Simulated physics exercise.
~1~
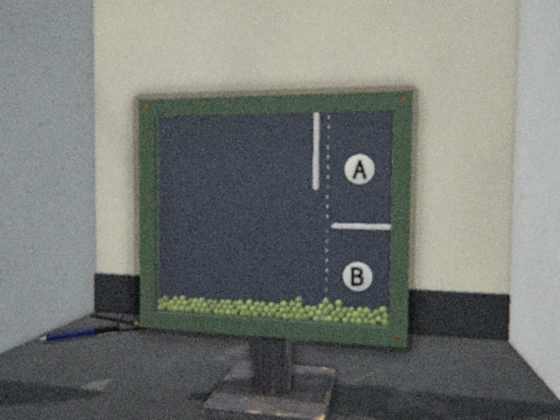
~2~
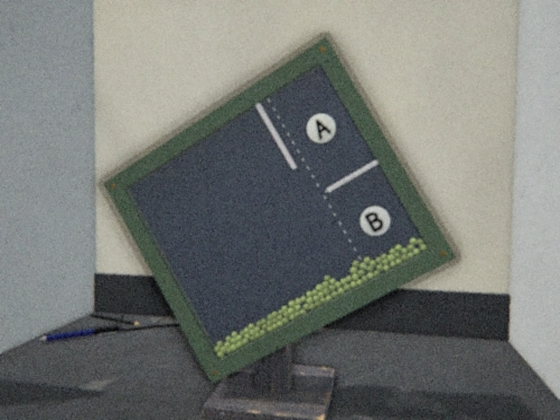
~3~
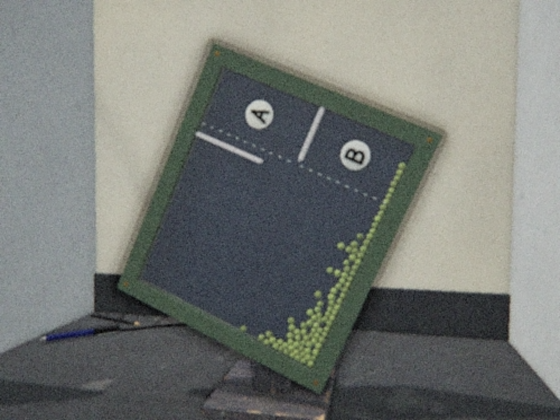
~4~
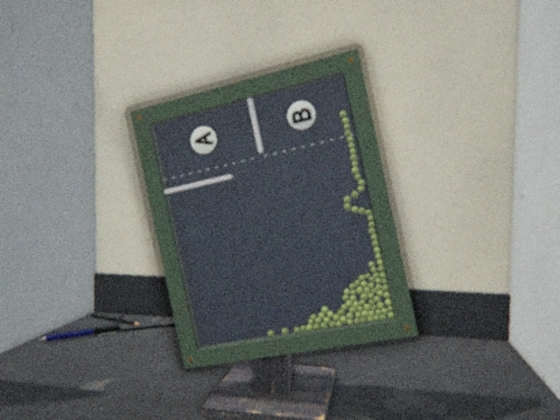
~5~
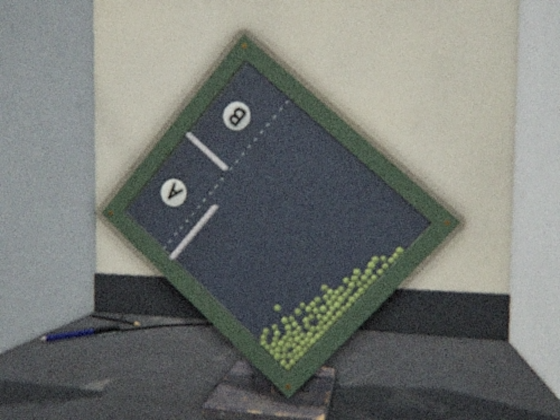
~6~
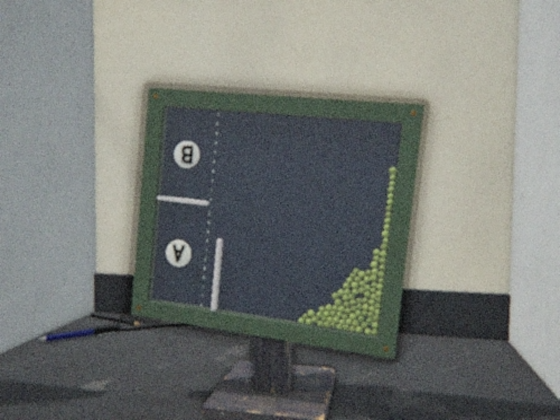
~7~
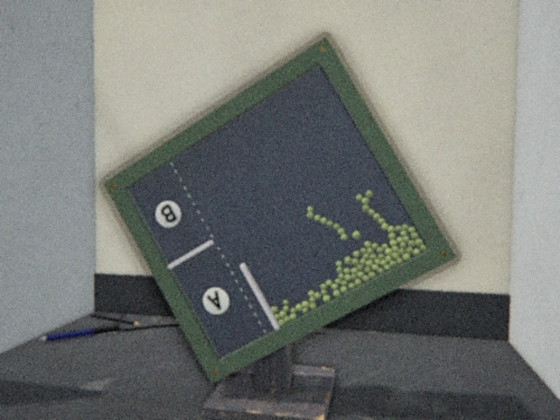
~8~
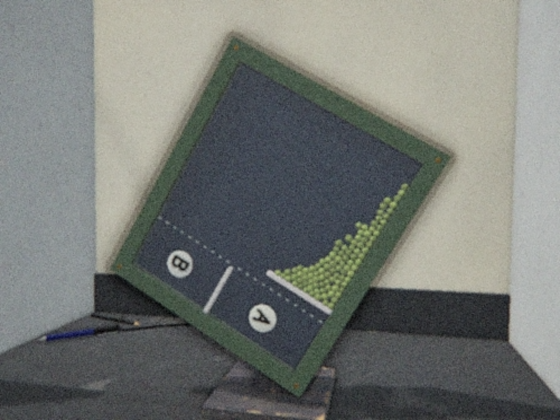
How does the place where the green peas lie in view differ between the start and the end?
At the start the peas lie in a thin layer along the bottom of the upright box. At the end they are heaped farther right and higher up, against the right side of the tilted box.
